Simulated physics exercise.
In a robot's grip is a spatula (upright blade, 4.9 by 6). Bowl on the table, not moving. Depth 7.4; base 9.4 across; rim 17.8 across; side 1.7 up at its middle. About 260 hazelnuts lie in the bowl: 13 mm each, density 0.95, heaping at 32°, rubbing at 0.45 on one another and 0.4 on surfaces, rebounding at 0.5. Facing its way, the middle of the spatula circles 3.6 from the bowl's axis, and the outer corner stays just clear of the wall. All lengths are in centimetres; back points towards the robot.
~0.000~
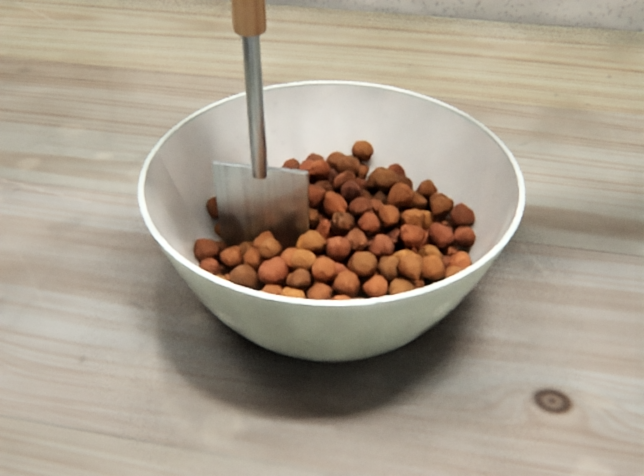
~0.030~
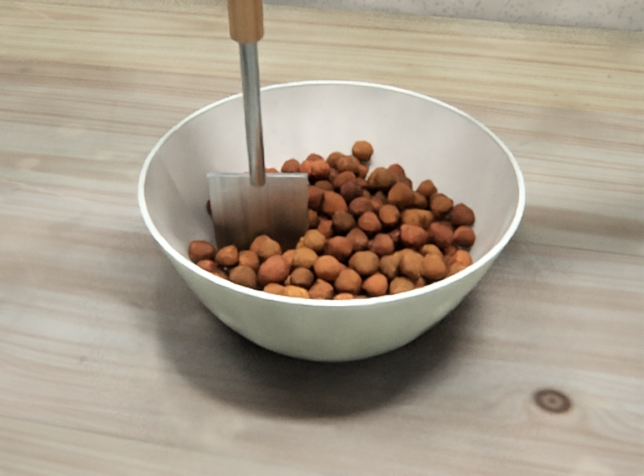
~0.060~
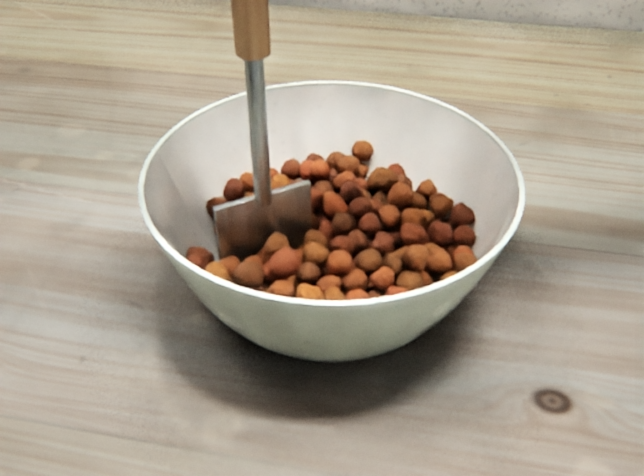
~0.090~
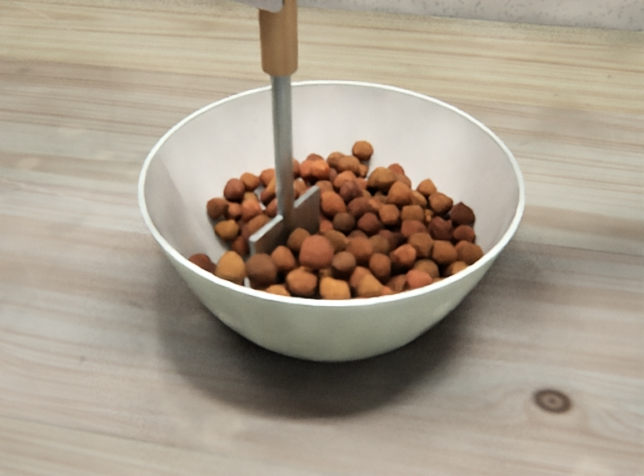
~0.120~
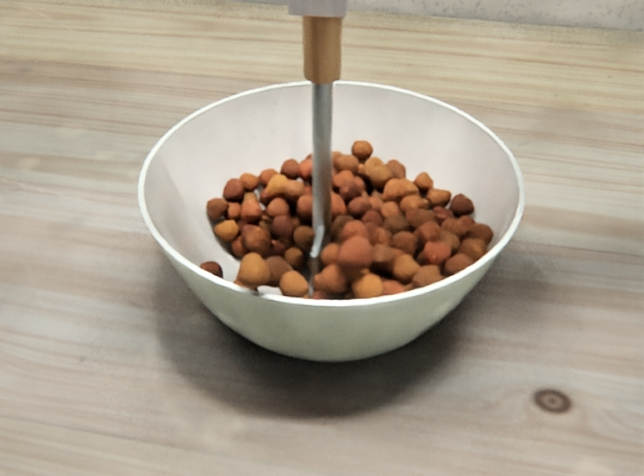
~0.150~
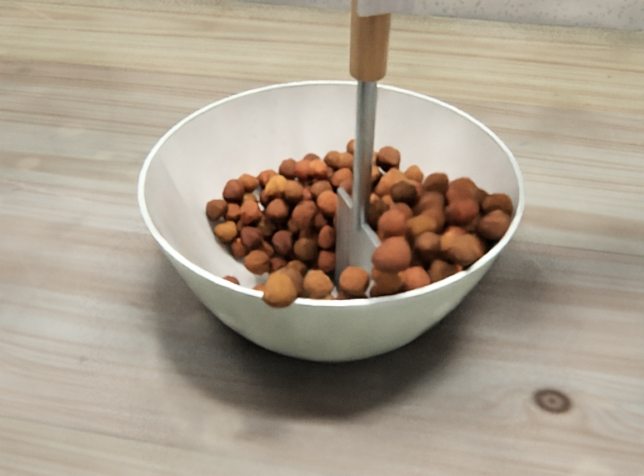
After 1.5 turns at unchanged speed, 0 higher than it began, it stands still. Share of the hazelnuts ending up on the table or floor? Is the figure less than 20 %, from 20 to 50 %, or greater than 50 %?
The figure is from 20 to 50 %.
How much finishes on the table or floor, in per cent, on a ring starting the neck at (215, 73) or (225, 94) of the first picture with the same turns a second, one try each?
Near 10 per cent and near 30 per cent, in that order.
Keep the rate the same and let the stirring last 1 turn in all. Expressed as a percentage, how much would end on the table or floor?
Roughly 25 percent would end up there.
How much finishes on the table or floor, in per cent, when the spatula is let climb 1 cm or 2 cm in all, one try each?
First try about 25 per cent, second about 25 per cent.
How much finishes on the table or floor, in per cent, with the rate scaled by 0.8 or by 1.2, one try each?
Estimates in order: Near 20 % and near 40 %.
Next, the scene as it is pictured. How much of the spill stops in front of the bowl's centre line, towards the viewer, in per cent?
Near 40 in a hundred.
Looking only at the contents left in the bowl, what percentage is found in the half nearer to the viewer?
I'd say around 35 per cent.
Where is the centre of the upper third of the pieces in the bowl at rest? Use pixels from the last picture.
Near (408, 189).
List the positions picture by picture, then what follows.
Spatula neck at (258, 141), 0° round; upper third of the load around (349, 223), from x 210 to 465, top at y 150; 259 in the bowl, in the first frame.
Spatula neck at (256, 148), 11° round; upper third of the load around (341, 236), from x 205 to 465, top at y 150, in the second frame.
Spatula neck at (261, 168), 37° round; upper third of the load around (341, 254), from x 200 to 465, top at y 150, in the third frame.
Spatula neck at (285, 185), 65° round; upper third of the load around (351, 255), from x 200 to 470, top at y 150, in the fourth frame.
Spatula neck at (322, 193), 94° round; upper third of the load around (381, 254), from x 210 to 480, top at y 150, in the fifth frame.
Spatula neck at (362, 191), 122° round; upper third of the load around (416, 233), from x 215 to 500, top at y 150; 258 in the bowl, 1 in flight or on the tool, in the sixth frame.
By 0.32 s, 282° round, highest piece 11 above the table; 225 in the bowl, 7 on the table or floor, 27 in flight or on the tool.
By 0.49 s, 81° round, highest piece 10 above the table; 197 in the bowl, 48 on the table or floor, 14 in flight or on the tool.
By 0.78 s, 180° round, highest piece 7 above the table; 181 in the bowl, 77 on the table or floor, 1 in flight or on the tool.
By 1.48 s, 180° round, highest piece 7 above the table; 181 in the bowl, 78 on the table or floor.
Final count, 181 in the bowl, 78 on the table or floor. That is 30 % on the table or floor.
